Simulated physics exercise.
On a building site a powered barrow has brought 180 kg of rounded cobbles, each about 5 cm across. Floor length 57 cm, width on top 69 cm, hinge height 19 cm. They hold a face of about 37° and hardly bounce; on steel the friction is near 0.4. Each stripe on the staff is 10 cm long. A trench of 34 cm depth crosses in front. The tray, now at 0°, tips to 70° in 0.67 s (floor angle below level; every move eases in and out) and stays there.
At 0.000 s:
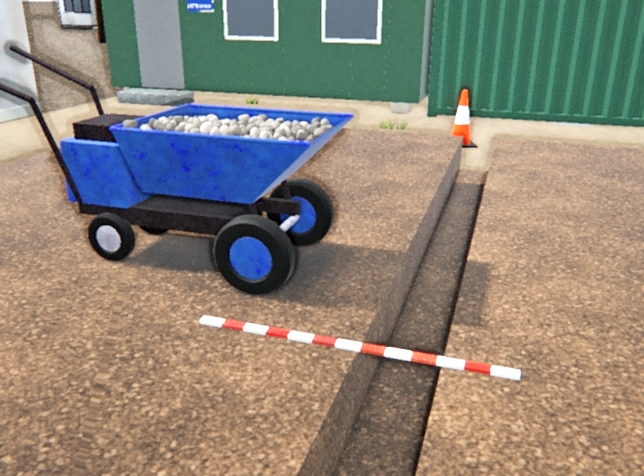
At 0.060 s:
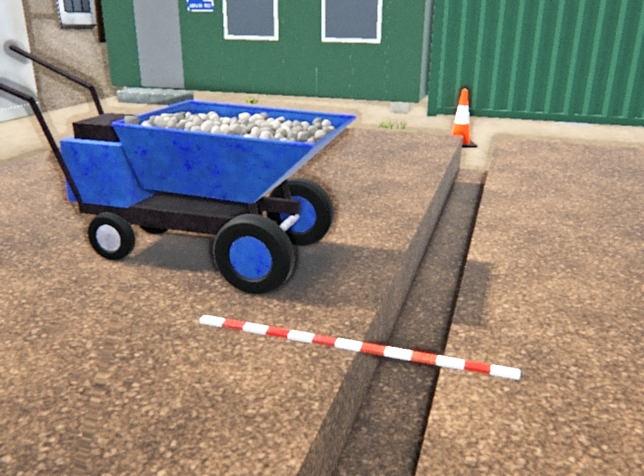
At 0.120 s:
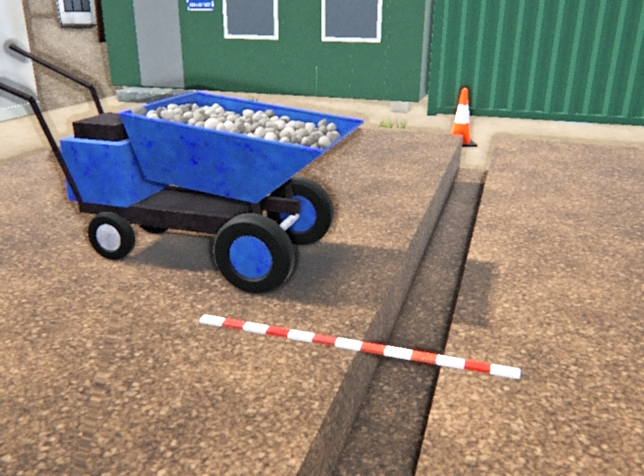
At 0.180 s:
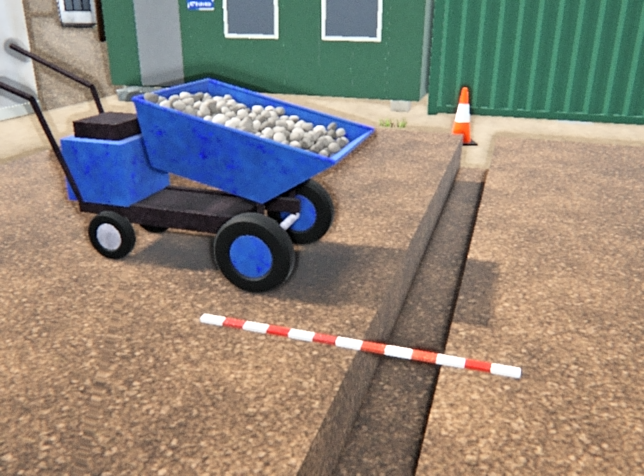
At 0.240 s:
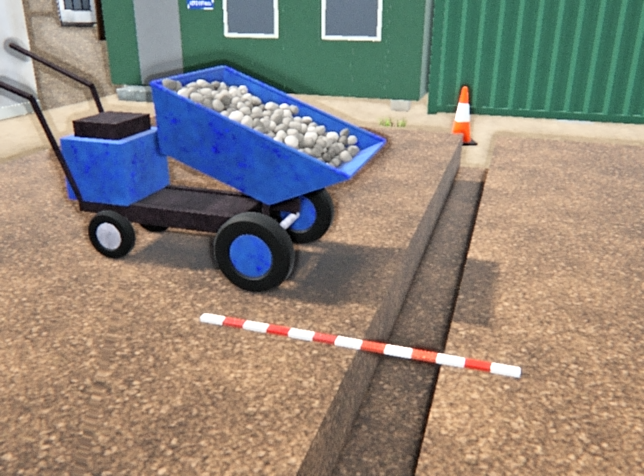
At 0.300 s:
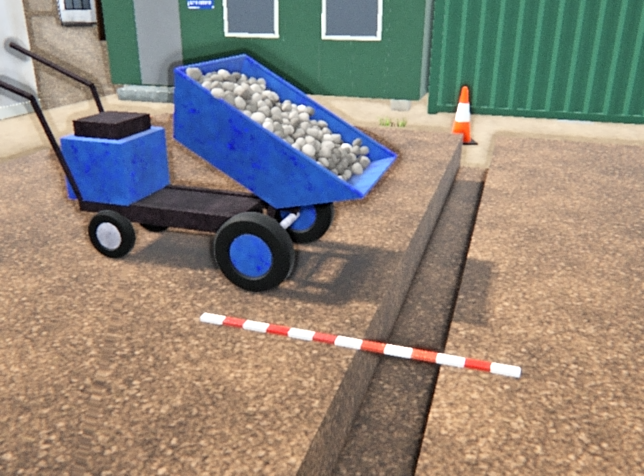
At the start, a blue barrow loaded with rounded grey stones stands left of a trench, its tray level, with a red-and-white staff lying across the trench. The tray's rear then rises slowly at first, then more steeply, tilting its front lip down to the right, while the wheels stay put.
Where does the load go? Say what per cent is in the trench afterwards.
Some 73 per cent of it.
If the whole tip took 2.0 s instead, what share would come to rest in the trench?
In that case some 95 per cent.
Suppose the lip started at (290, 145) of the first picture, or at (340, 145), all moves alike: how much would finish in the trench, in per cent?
Near 90 per cent from the first place, 40 from the second.
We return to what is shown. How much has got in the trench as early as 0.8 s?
About 30 per cent by then.
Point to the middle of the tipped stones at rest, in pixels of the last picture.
Their middle is at about (437, 323).
After 0.5 s the floor is at 59°; 100 % in the tray; the foremost stones are at (390, 224).
After 0.8 s the floor is at 70°; 66 % in the tray, 31 % in the trench, 3 % past the trench; the foremost stones are at (472, 293).
After 1.1 s the floor is at 70°; 12 % in the tray, 62 % in the trench, 26 % past the trench; the foremost stones are past the picture's edge.
After 3.1 s the floor is at 70°; 0 % in the tray, 73 % in the trench, 27 % past the trench; the foremost stones are past the picture's edge.
